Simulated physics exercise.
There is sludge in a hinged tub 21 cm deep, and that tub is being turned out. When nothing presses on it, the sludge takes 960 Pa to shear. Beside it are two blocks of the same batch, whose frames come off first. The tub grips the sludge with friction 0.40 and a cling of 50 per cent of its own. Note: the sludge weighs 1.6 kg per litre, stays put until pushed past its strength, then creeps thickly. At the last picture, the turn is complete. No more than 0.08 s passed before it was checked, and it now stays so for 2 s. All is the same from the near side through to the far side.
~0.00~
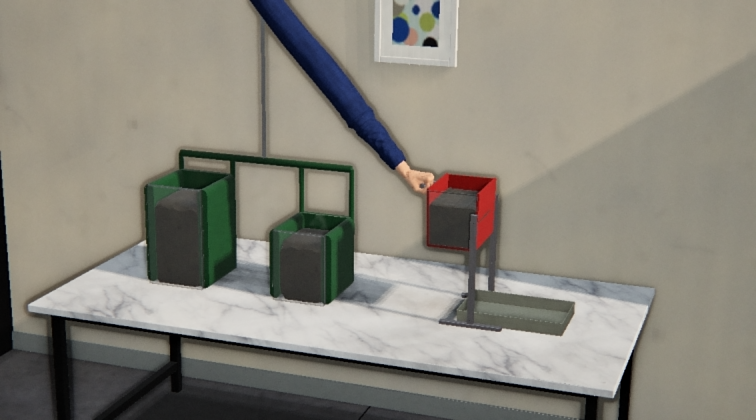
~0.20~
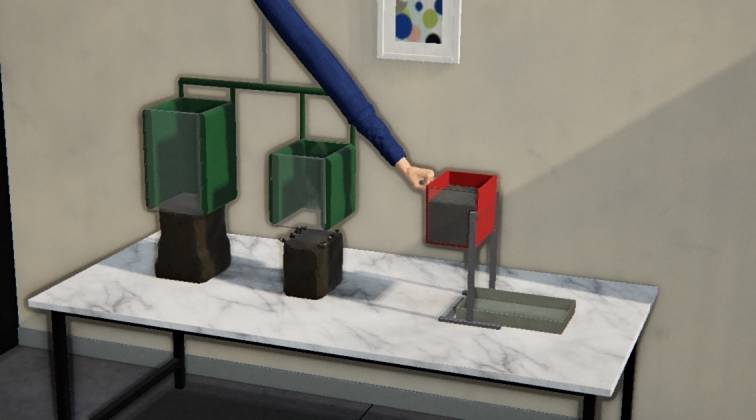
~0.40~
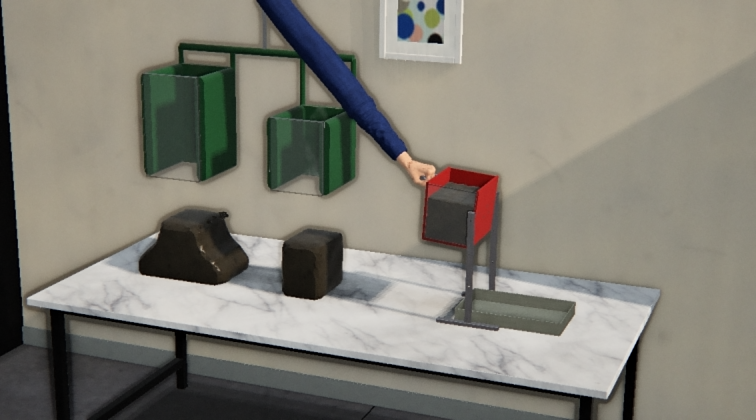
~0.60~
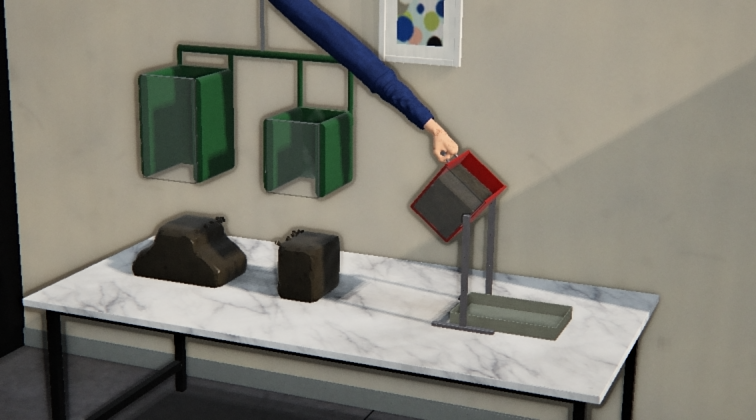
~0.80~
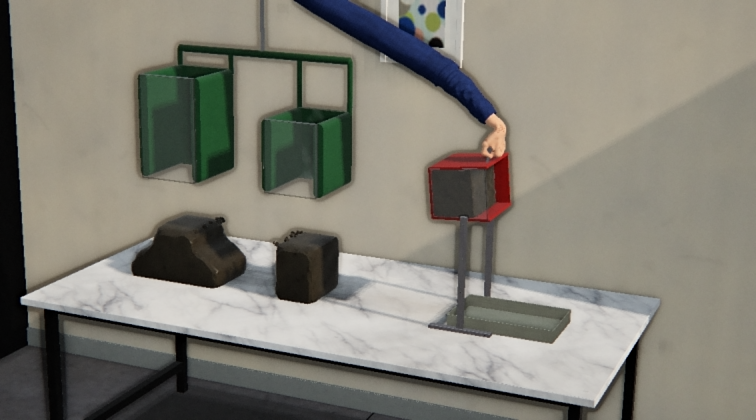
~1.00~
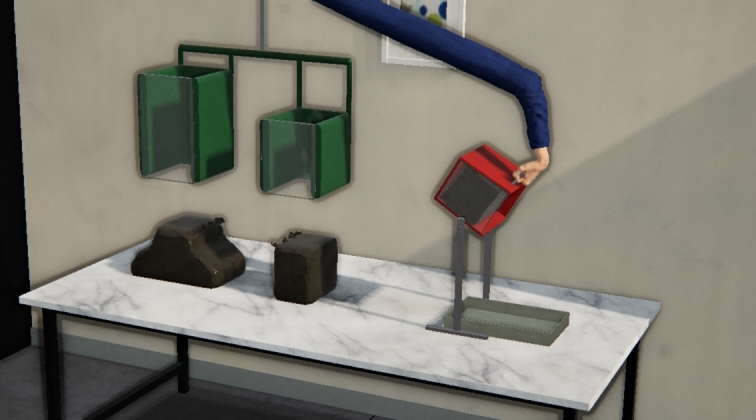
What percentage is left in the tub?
About 0 %.
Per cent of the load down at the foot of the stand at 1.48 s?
I'd say close to 100 per cent of it.
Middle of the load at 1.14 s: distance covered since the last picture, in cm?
It has moved close to 8 cm.
By 1.14 s, the tub is at 120 degrees and holds 78 %.
By 1.31 s, the tub is at 120 degrees and holds 0 %.
By 1.48 s, the tub is at 120 degrees and holds 0 %.
By 1.65 s, the tub is at 120 degrees and holds 0 %.
By 3.00 s, at the end, the tub is at 120 degrees and holds 0 %.
